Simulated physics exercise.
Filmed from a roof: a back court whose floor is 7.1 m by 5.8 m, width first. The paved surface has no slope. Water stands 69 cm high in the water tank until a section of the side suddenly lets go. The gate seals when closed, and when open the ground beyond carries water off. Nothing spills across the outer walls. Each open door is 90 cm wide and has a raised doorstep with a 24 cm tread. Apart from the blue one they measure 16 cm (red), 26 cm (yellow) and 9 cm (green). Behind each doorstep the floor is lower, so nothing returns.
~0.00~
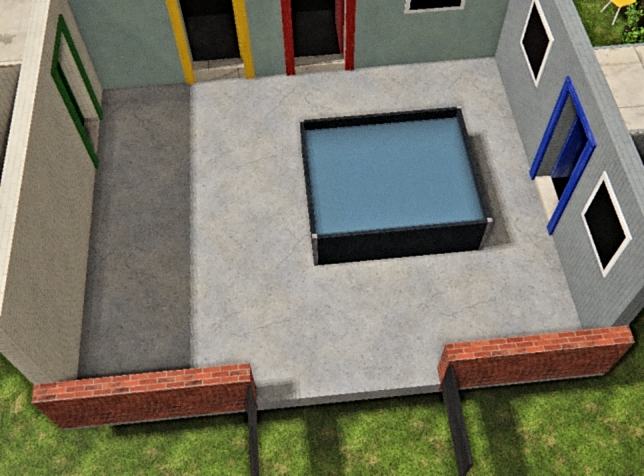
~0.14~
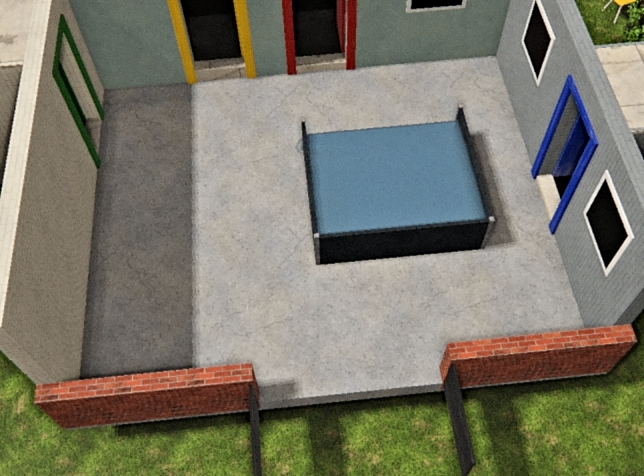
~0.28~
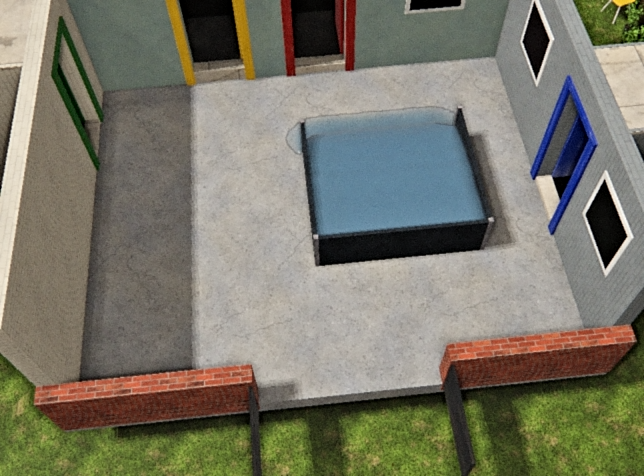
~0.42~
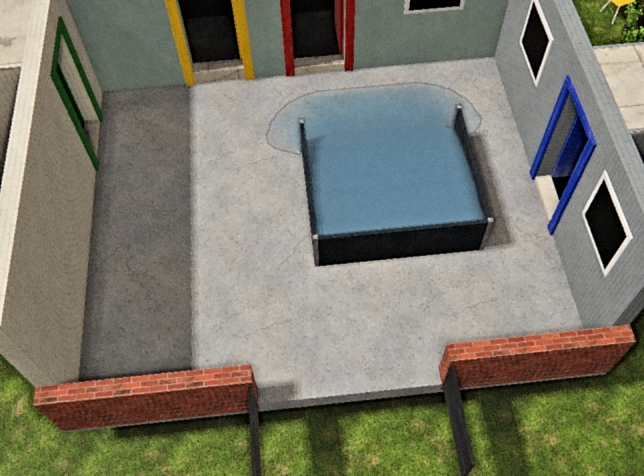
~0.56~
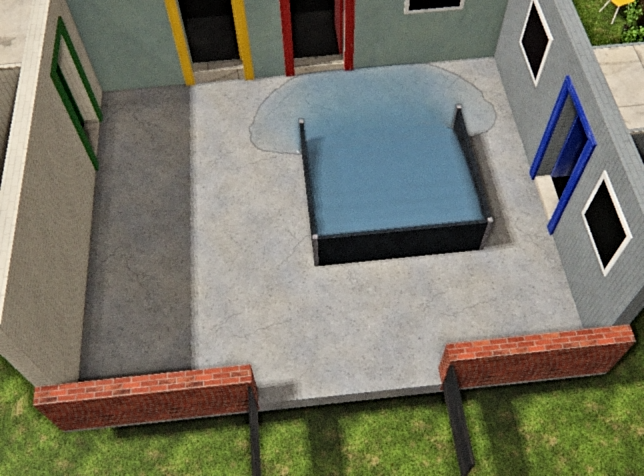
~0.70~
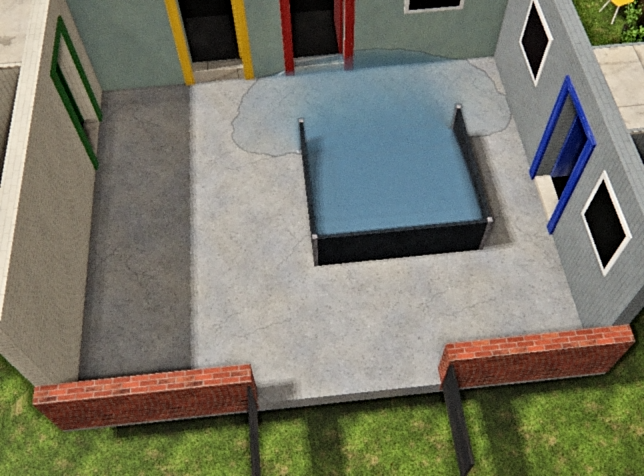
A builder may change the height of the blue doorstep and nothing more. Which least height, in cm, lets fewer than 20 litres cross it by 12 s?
Close to 5 cm is just enough.
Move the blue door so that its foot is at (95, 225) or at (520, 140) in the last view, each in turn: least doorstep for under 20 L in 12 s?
Roughly 7.0 and 11.5 cm.
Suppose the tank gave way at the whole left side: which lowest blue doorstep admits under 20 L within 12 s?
Then roughly 10.0 cm.
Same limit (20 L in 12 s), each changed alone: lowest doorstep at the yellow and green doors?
Roughly 10.0 cm at yellow and 18 cm at green.
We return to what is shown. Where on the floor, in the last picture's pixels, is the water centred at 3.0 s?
At about (362, 126).
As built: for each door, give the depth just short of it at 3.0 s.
Depths in cm: Red 27, yellow 14, blue 6, green 22.
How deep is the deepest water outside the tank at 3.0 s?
About 36 cm.
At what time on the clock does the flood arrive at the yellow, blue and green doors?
Arrival: Yellow 1.0 s, blue 2.4 s, green 2.4 s.
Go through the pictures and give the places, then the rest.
In the first picture, still water, 69 cm deep, in the water tank at (391, 172); the blue door at (559, 164) is dry.
In the second picture, the front is at a hidden place, 0.3 m from the gap on the far side; 0.6 m2 of floor is wet, 69 cm left at the back.
In the third picture, water pours out on the far side and has run 0.7 m, to a hidden place; about 13 cm deep outside, 69 cm at the back.
In the fourth picture, the front is at (310, 96), 1.3 m from the gap on the far side; 3.9 m2 of floor is wet, 69 cm left at the back.
In the fifth picture, the front is at (311, 74), 1.8 m from the gap on the far side; 6.0 m2 of floor is wet, 64 cm left at the back.
In the sixth picture, the front is at (309, 60), 2.0 m from the gap on the far side; 7.0 m2 of floor is wet, 57 cm left at the back; 1.8 m in a straight line remain to the blue door at (559, 163).
After 1.4 s water covers 25 % of the floor, deepest (49 cm) near (374, 75); it has not reached the blue door.
After 3.0 s water covers 45 % of the floor, deepest (36 cm) near (481, 59); 6 cm at the blue door, 0 litres in over its 9 cm doorstep.
After 12.0 s water covers 100 % of the floor, deepest (12 cm) near (275, 84); 5 cm at the blue door, 0 litres in over its 9 cm doorstep.
At the blue door as built, the water arrived by 2.5 s and peaked near 8 cm at 4.8 s.
Run again over the same 12 s with other heights there, 40 litres in over 4 cm, 8 litres over 6.5 cm. The limit of 20 litres is kept from about 5 cm up.
